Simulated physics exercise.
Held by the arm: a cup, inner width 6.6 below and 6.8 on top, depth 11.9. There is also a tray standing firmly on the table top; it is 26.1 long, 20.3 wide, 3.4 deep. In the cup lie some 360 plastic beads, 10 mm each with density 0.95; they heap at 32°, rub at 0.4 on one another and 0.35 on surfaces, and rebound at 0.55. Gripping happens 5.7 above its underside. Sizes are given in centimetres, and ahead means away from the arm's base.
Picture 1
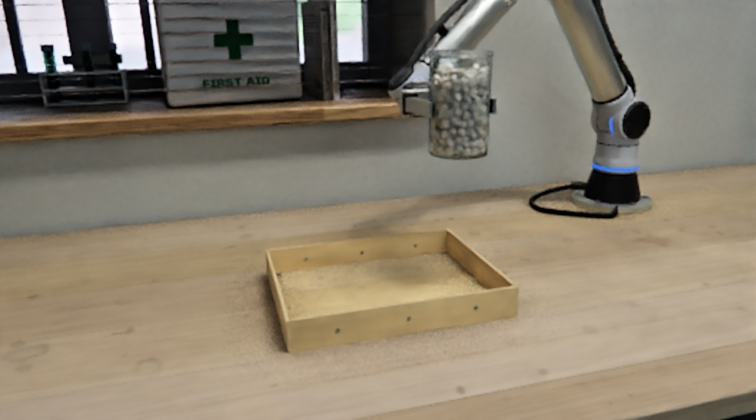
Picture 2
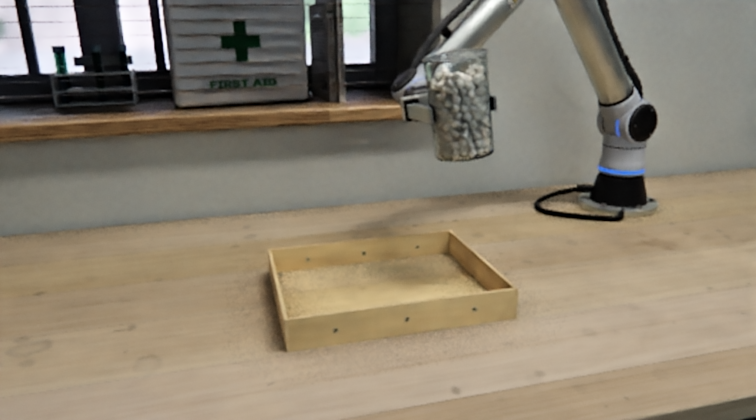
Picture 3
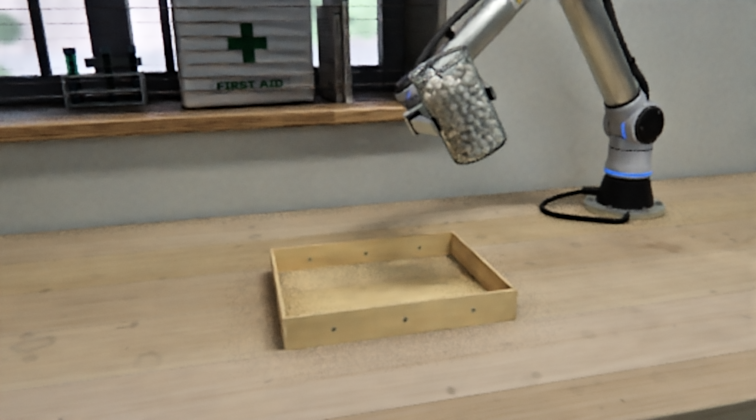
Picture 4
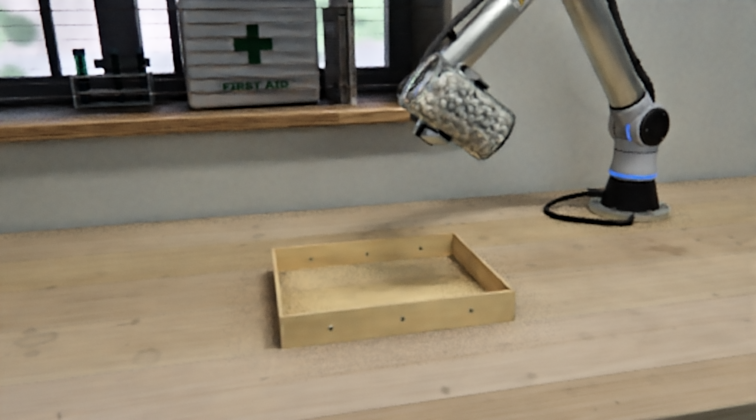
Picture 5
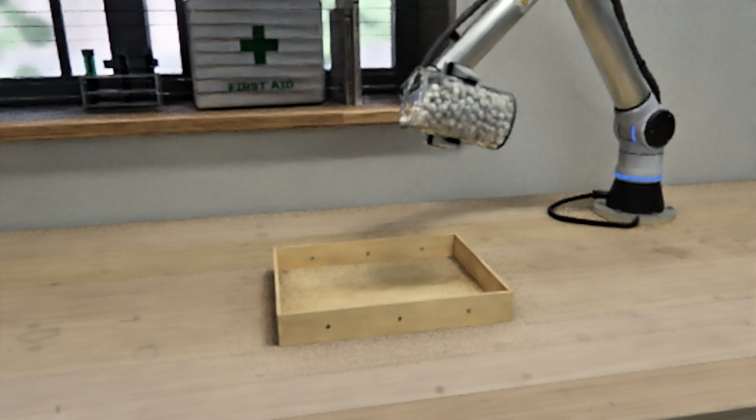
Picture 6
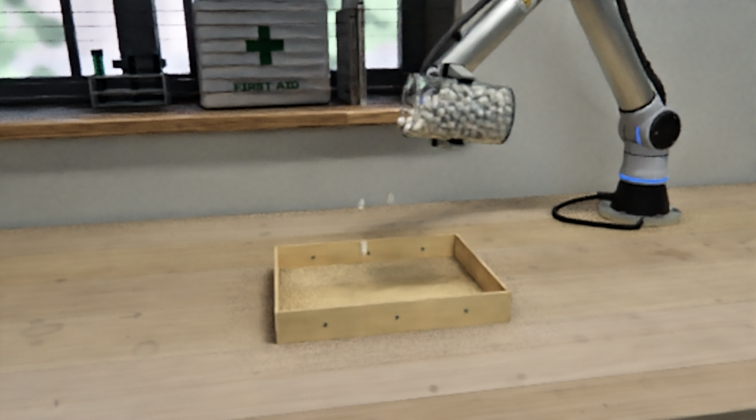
A robot arm holding a clear cup full of pale beads tilted it steadily to the left above a wooden tray until it lay nearly sideways, and a few beads dropped out toward the tray.
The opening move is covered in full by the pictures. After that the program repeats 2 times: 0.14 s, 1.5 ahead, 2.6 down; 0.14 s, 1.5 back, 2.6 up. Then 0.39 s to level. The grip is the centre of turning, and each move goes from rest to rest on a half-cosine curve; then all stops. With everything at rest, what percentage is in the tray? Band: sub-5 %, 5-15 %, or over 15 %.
Band: 5-15 %.
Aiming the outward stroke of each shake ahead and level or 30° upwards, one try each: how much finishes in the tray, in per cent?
It comes to around 30 per cent on the first try and around 35 per cent on the second.
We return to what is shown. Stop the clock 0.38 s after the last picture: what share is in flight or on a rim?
2 per cent.
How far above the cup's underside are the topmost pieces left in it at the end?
10.5 cm.
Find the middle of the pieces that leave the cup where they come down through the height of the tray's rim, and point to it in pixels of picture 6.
They come down centred close to (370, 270).
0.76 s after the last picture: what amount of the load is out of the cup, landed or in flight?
So far, about 10 in a hundred parts are out.
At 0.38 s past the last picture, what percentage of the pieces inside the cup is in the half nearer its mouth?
Mouth half share: Roughly 40 %.
Then, 0.38 s later, tilted 82° forward, highest piece 24 above the table; 345 in the cup, 10 in the tray, 6 in flight or on a rim.
Then, 0.76 s later, tilted 39° forward, highest piece 27 above the table; 329 in the cup, 32 in the tray.
Then, 1.15 s later, level, highest piece 28 above the table; 329 in the cup, 32 in the tray.
Then, 2.20 s later, level, highest piece 28 above the table; 329 in the cup, 32 in the tray.
At rest, 329 in the cup, 32 in the tray. That is 9 % in the tray.
